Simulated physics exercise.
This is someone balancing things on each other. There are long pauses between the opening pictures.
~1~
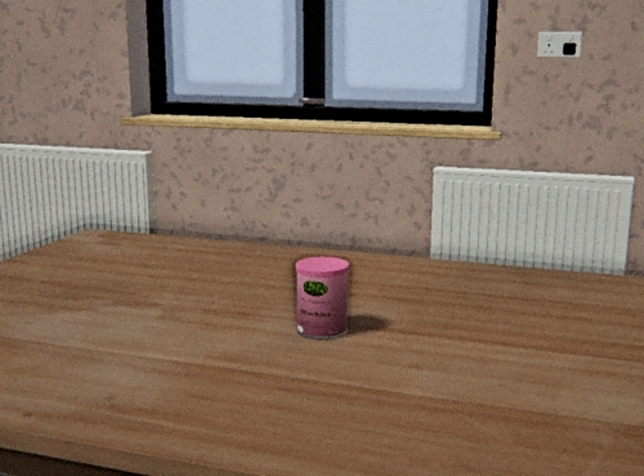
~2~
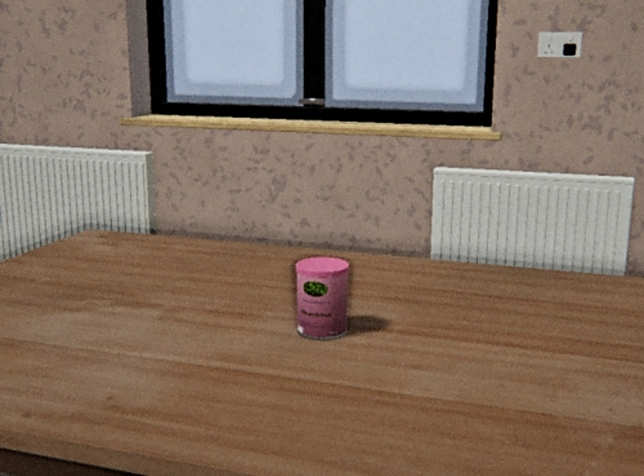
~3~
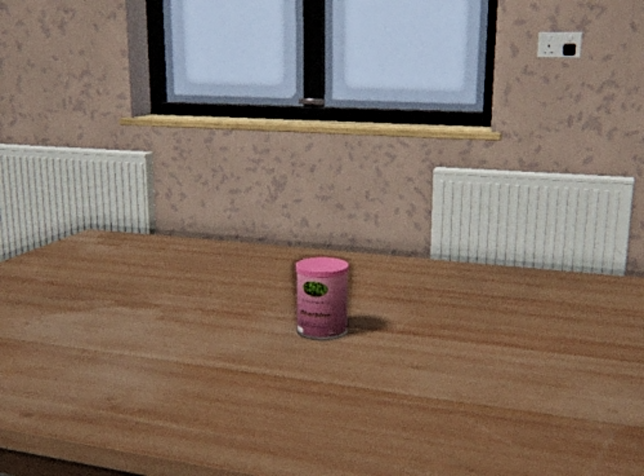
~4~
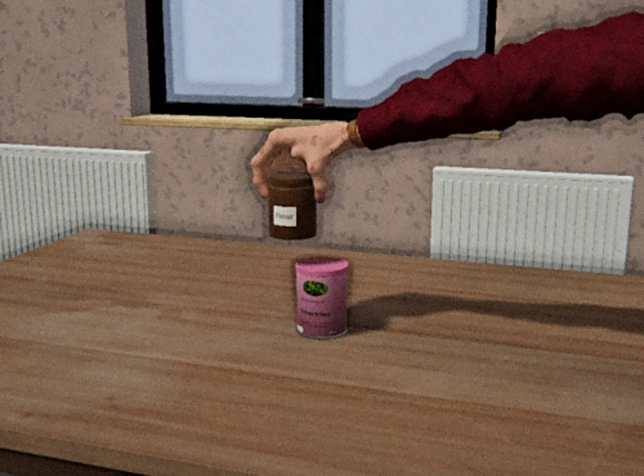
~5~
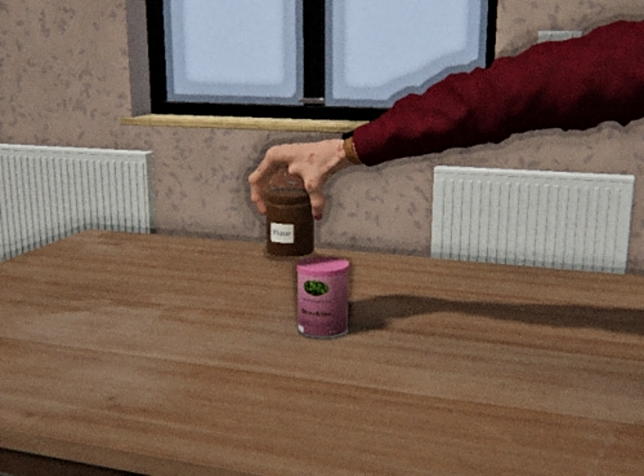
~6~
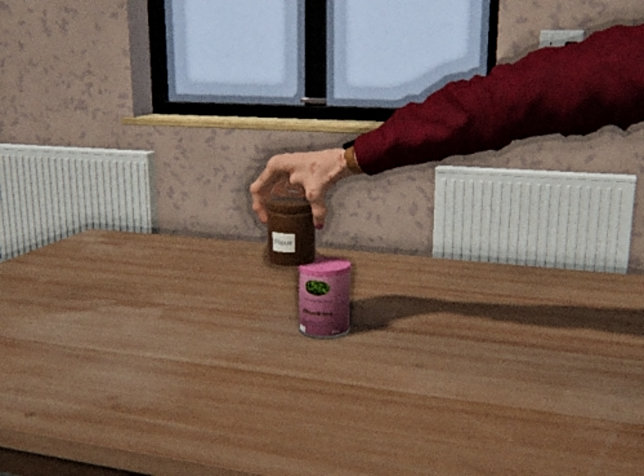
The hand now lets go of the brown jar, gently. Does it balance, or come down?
Here the pile comes apart.
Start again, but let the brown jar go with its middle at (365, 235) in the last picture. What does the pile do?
Then it loses its balance.
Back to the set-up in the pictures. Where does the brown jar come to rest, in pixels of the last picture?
At about (235, 298).
Then, 0.30 s after the last picture, brown jar now fallen.
Then, 0.40 s after the last picture, things are still on the move.
Then, 0.50 s after the last picture, as before.
At rest, fallen, brown jar; pink pot in place. Seen from the same camera at the end, brown jar near (235, 299). The pile gives way.
